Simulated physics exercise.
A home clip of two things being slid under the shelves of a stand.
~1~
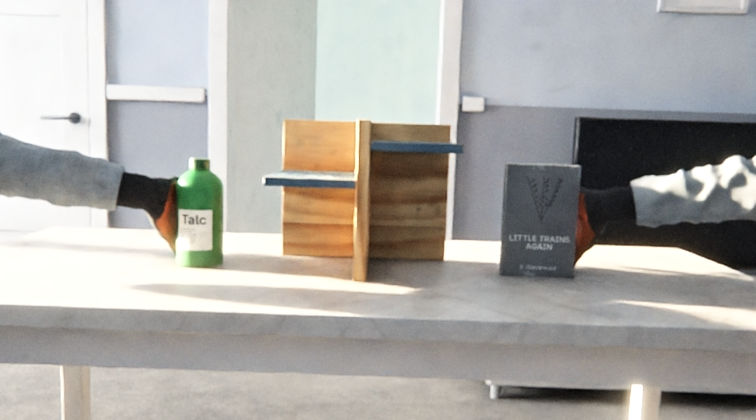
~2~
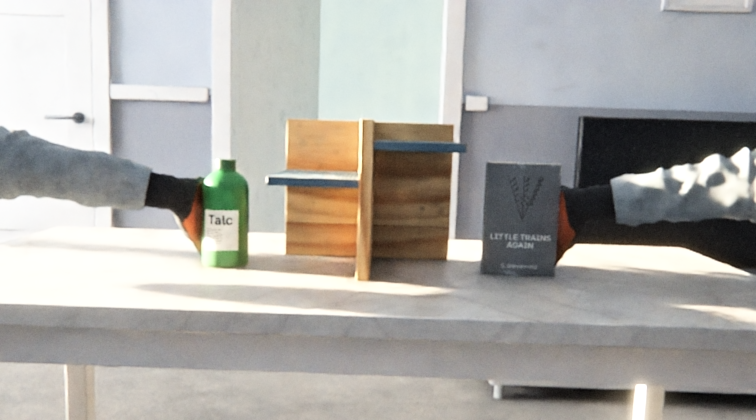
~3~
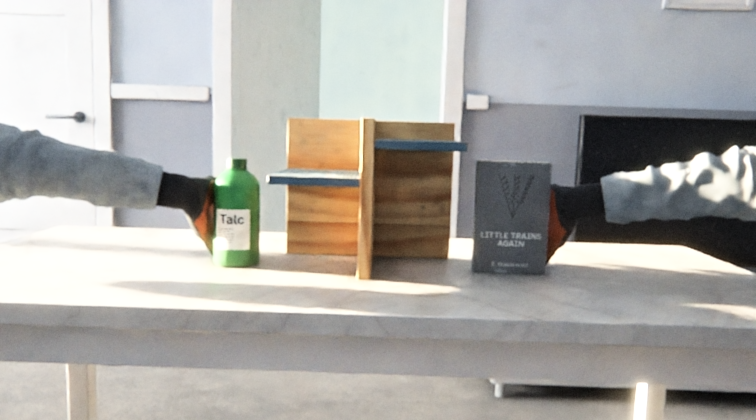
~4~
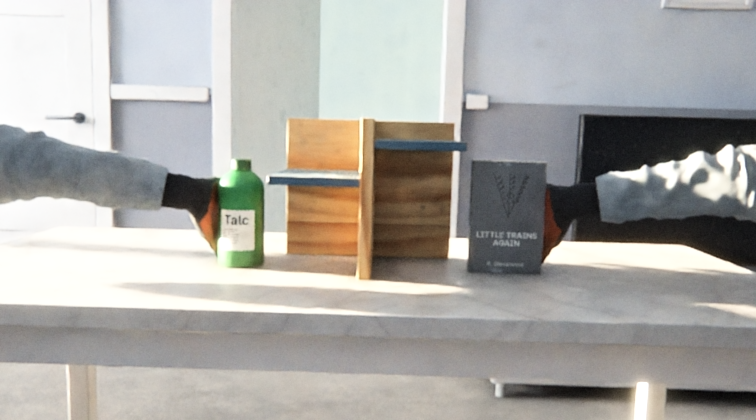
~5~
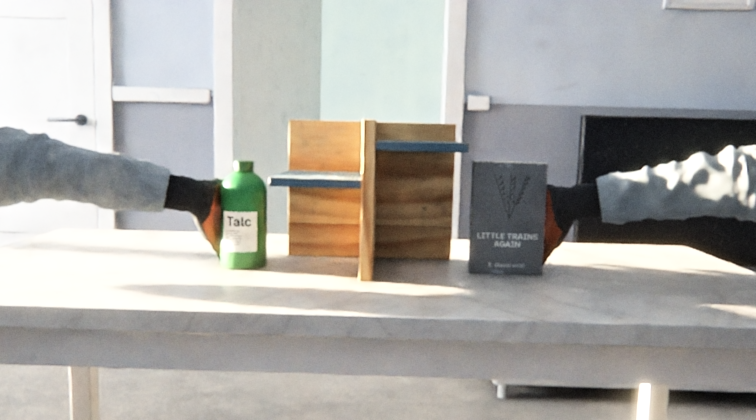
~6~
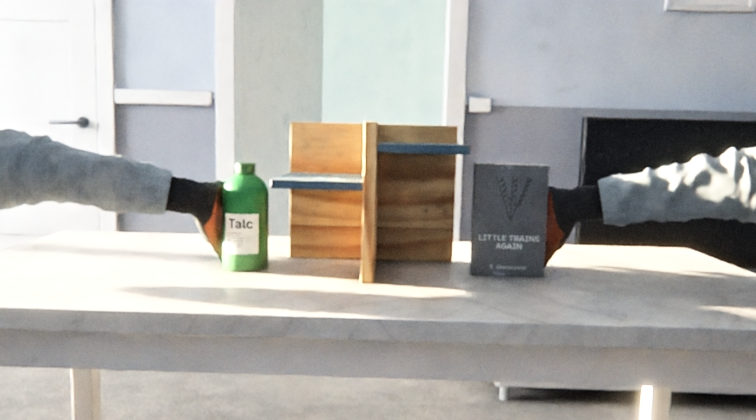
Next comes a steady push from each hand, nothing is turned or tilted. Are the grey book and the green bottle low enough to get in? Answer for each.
Outcome: The grey book goes under, the green bottle stops at the shelf.
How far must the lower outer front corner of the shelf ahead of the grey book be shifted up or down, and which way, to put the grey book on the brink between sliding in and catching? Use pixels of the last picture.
A shift of 12 pixels, going down.
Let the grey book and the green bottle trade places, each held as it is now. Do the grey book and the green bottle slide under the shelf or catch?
The grey book catches on the edge; the green bottle gets in.
Then, 0.34 s after the last picture, grey book sliding up to the opening near (489, 219); green bottle sliding up to the opening near (265, 216).
Then, 0.70 s after the last picture, grey book part of the way in near (451, 218); green bottle stopped at the opening near (264, 216).
At rest, the grey book slides in, near (422, 217); the green bottle catches on the edge, near (264, 216).
